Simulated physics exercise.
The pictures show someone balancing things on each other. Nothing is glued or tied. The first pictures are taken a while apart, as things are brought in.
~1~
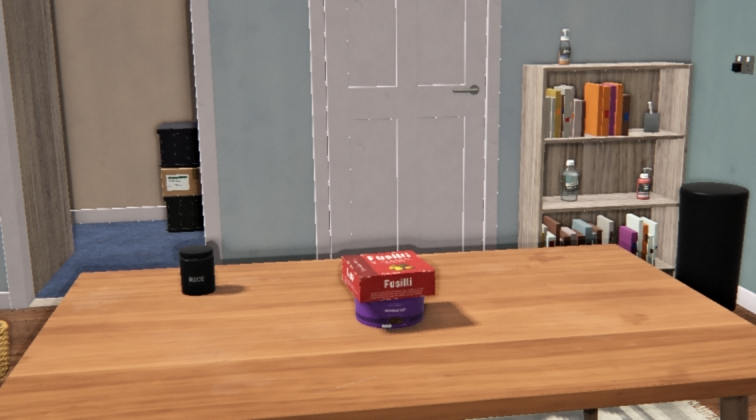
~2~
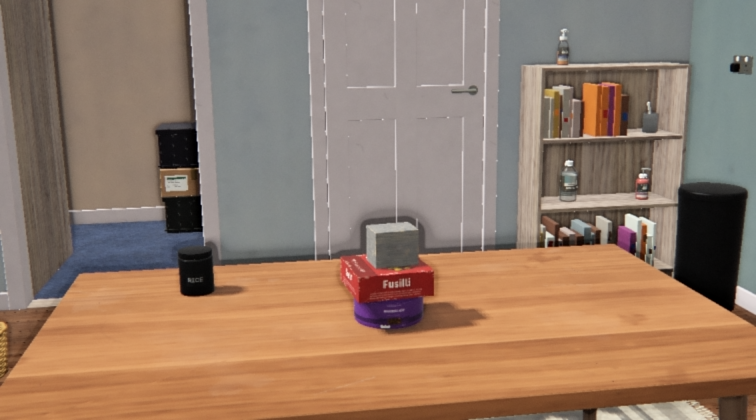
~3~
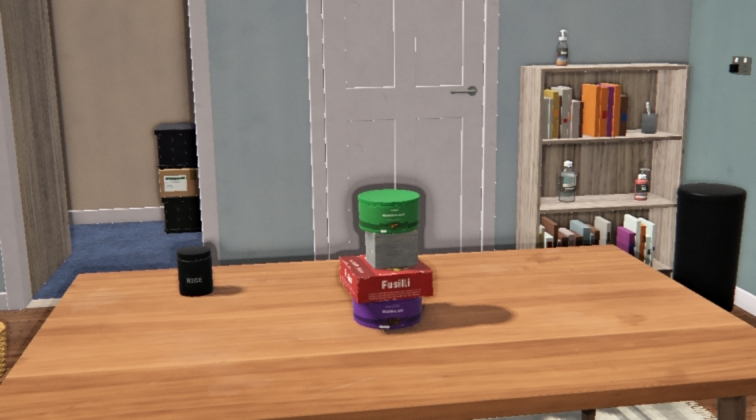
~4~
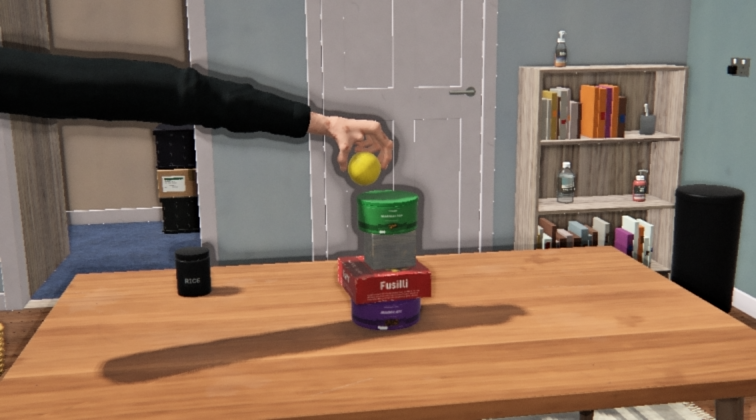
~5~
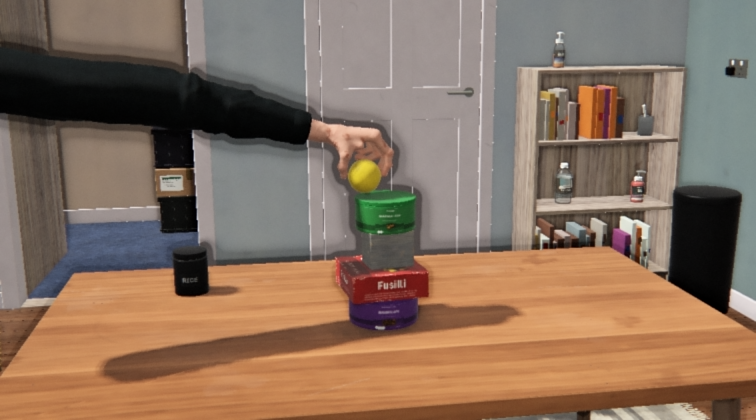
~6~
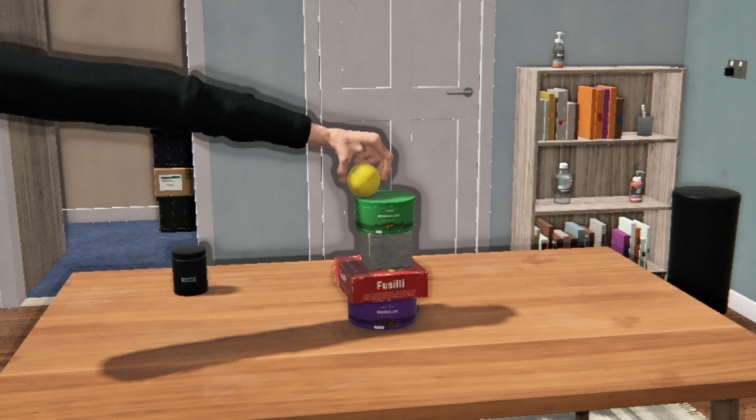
A grey block and then a green tub were added to a red packet on a purple tub, and a hand reached in from the left, lowering a yellow lemon slightly onto the top.
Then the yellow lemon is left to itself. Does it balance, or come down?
Here the pile keeps its balance.
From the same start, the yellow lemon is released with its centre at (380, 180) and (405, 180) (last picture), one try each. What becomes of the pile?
First try: It holds; second try: It keeps its balance.
Then, 0.70 s past the last view, nothing moves.
Then, 1.90 s past the last view, yellow lemon resting near (363, 181).
Finally, all 6 still in place. Final places as the last picture's camera would see them, yellow lemon near (362, 181). The pile stays up.
